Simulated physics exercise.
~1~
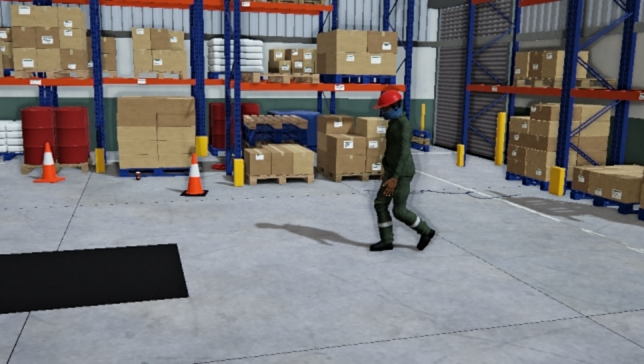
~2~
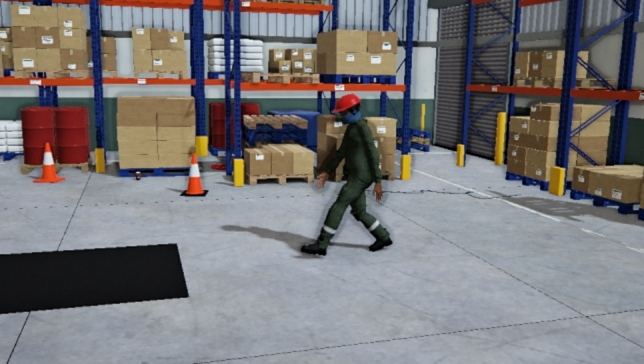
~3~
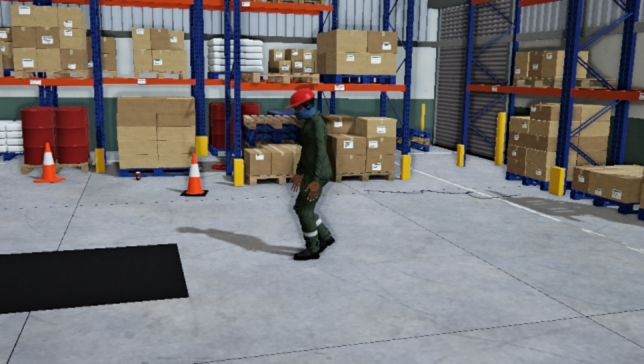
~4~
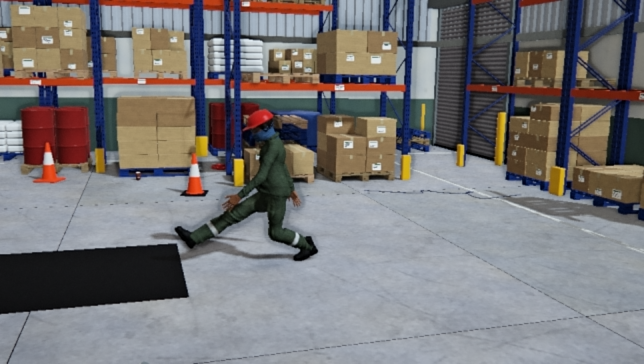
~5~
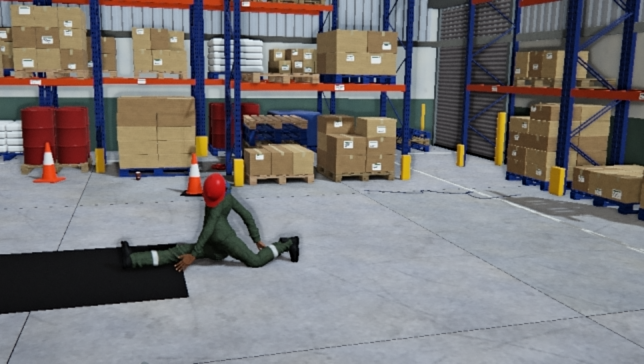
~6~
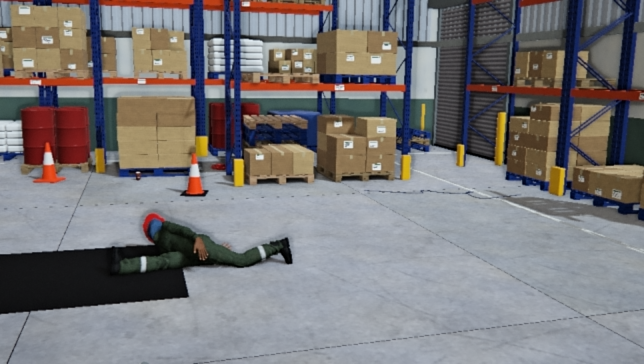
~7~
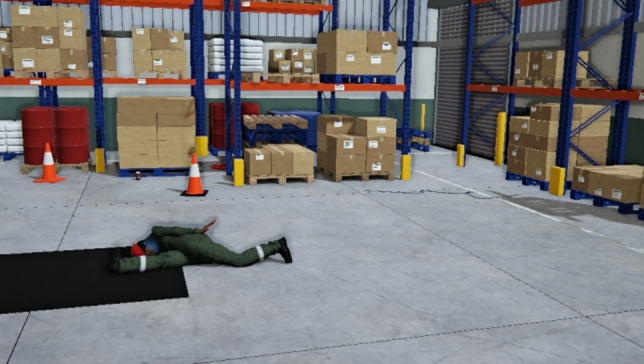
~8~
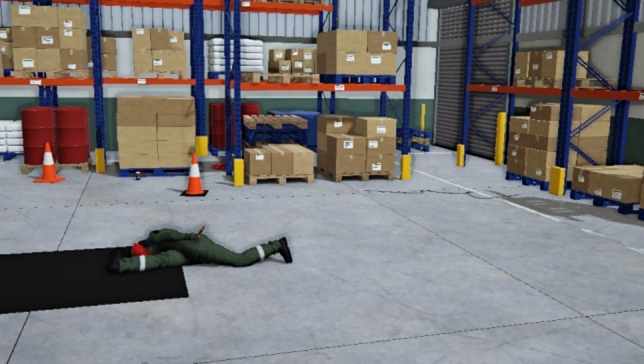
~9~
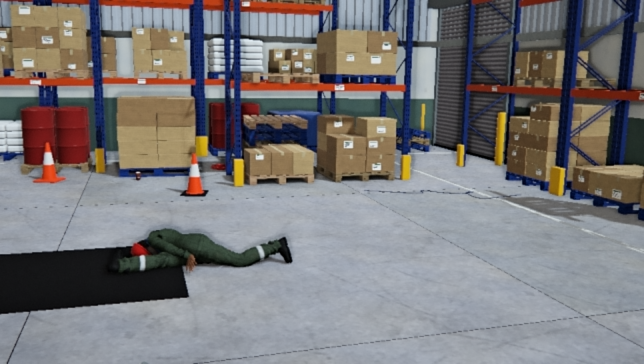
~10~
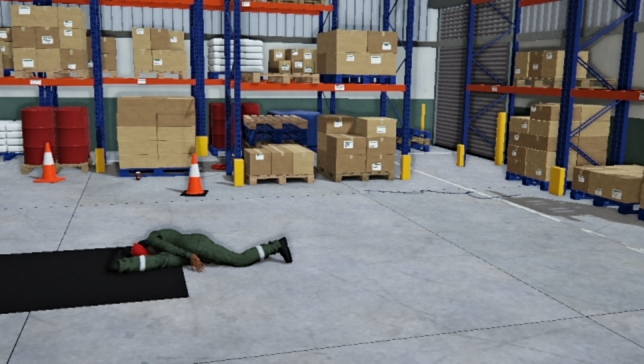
A warehouse with a pale concrete floor is seen from a raised, fixed viewpoint, with blue and orange racks of cardboard boxes along the back and right. Red drums and two orange cones stand at the left, and a black mat lies on the floor in the left foreground. A person in a red helmet and dark green work clothes walks leftward toward the mat. Near it, the person's legs split into a long stride and the body sinks, then drops onto the floor. The person rolls face down and lies still, head over the mat and hips short of its edge.
